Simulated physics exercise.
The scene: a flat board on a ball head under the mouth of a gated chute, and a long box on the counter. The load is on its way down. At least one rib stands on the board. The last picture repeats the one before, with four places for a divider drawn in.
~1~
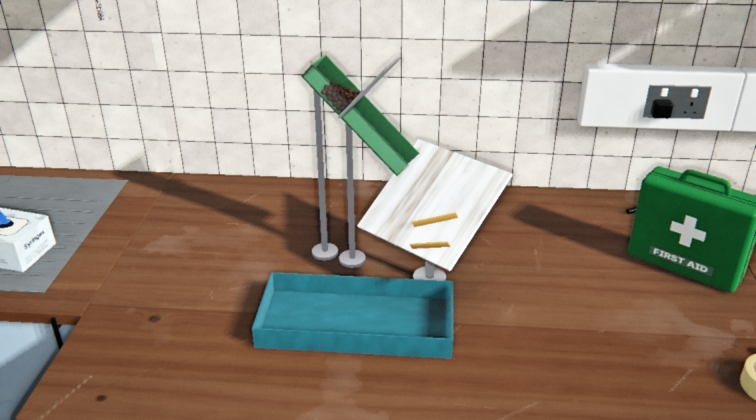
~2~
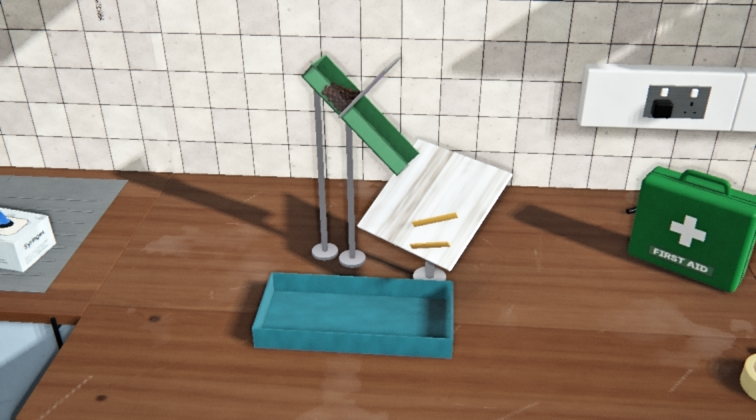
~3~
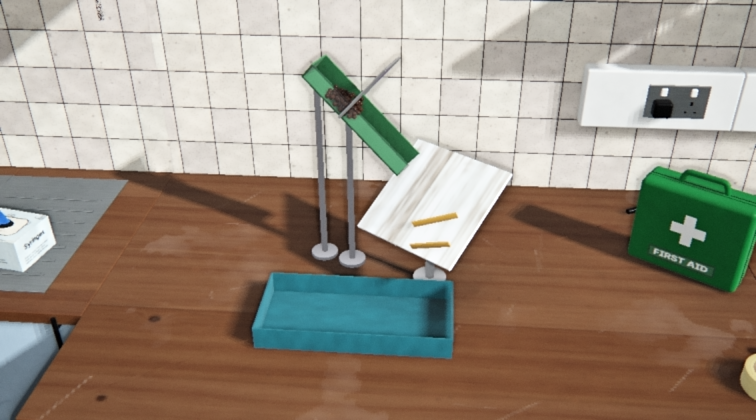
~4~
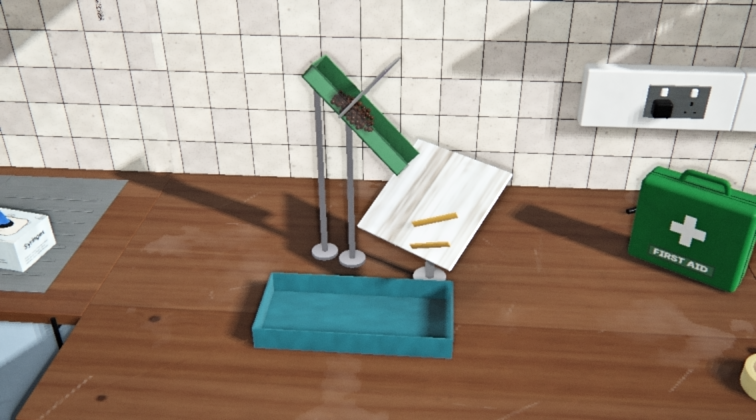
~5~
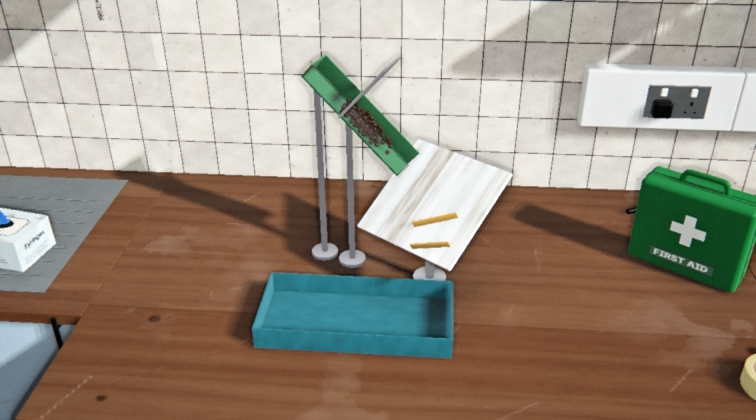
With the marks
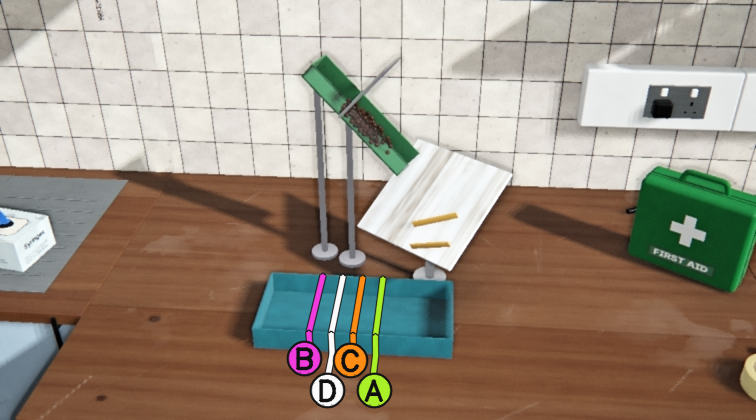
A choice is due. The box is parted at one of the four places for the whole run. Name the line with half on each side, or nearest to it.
Go for C.
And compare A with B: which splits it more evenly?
Here it is line B.
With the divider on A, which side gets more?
Left.
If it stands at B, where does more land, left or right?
Right.
On the marked copy, line A crosses the front rim at (375, 335); line B crosses the front rim at (309, 332); line C crosses the front rim at (353, 334); line D crosses the front rim at (331, 333).
For line A, of what is caught, most on the left of the divider, a small part on the right.
For line B, of what is caught, about a quarter on the left of the divider, most on the right.
For line C, of what is caught, about two thirds on the left of the divider, about a third on the right.
For line D, of what is caught, about a quarter on the left of the divider, most on the right.
